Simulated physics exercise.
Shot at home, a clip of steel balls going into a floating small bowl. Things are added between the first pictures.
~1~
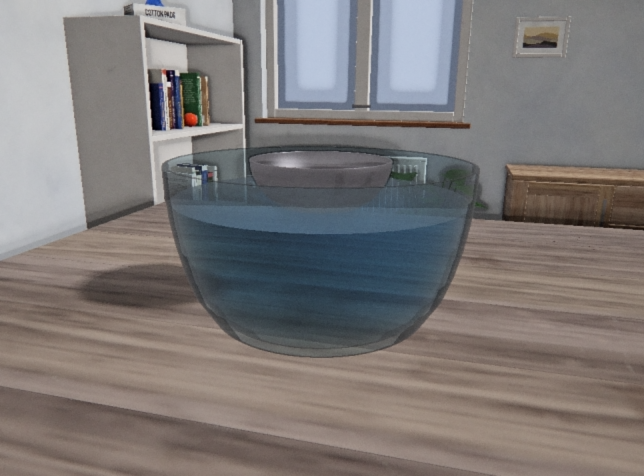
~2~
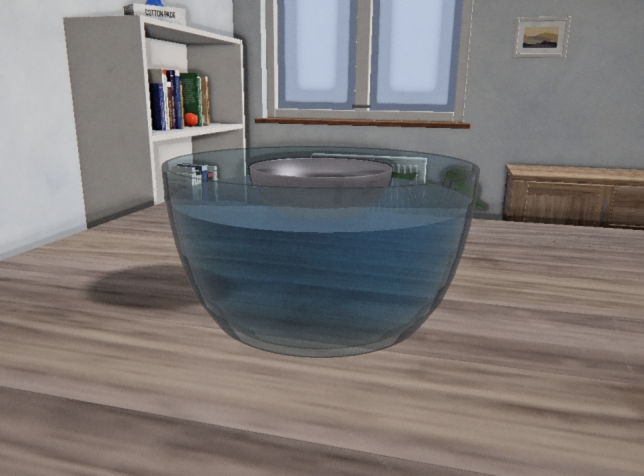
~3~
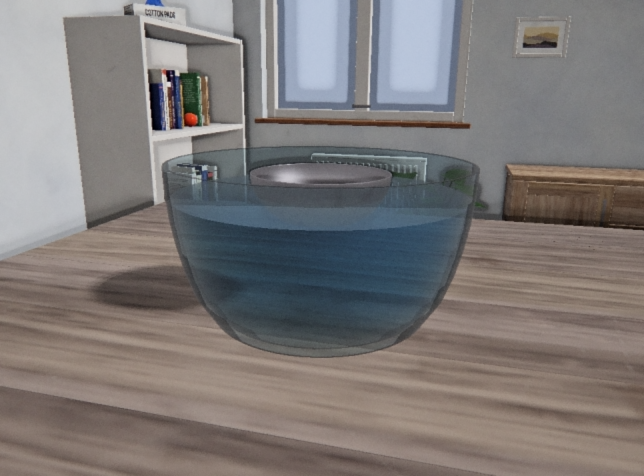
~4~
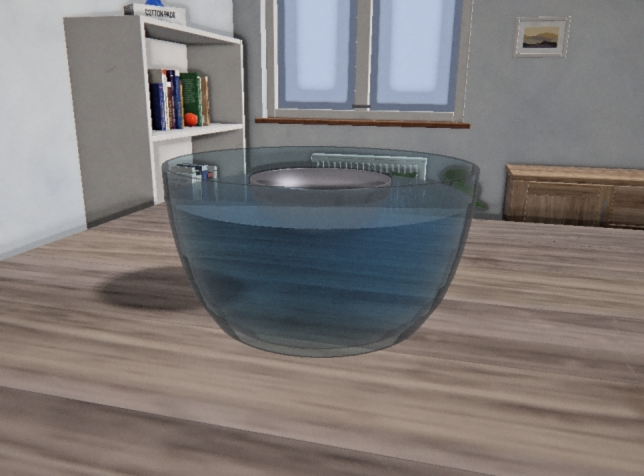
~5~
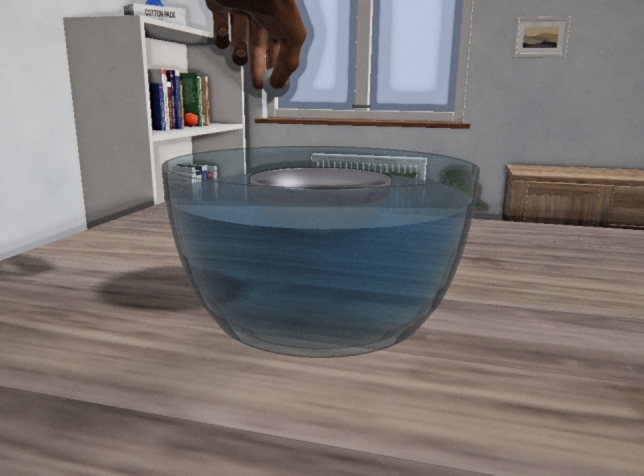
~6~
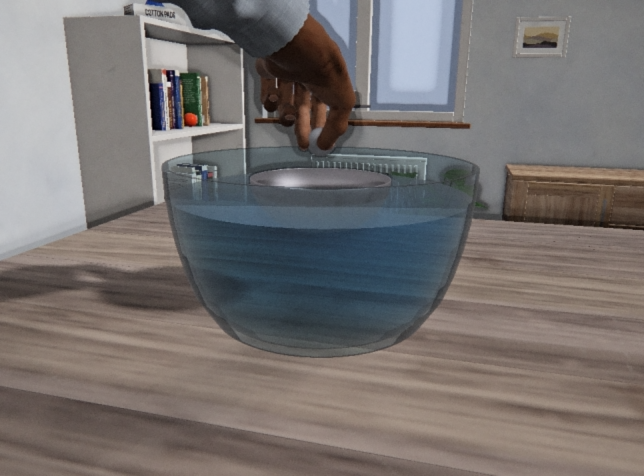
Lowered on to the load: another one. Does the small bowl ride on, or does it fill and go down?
The small bowl rides on.
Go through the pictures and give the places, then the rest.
Small bowl (321, 161) empty; most of its side above the surface, in the first frame.
Small bowl (321, 169) with one aboard; about two thirds of its side above the surface, in the second frame.
Small bowl (321, 174) with two aboard; about half of its side above the surface, in the third frame.
Small bowl (321, 180) with three aboard; about a third of its side above the surface, in the fourth frame.
Small bowl (321, 180) with three aboard; about a third of its side above the surface; the next steel ball in the hand at (276, 83), in the fifth frame.
Small bowl (321, 180) with three aboard; about a third of its side above the surface; the next steel ball in the hand at (321, 142), in the sixth frame.
A moment on, the steel ball is in and the small bowl dips.
Further on, it steadies; about a fifth of its side above the surface.
When it is over, the small bowl floats; about a fifth of its side above the surface.
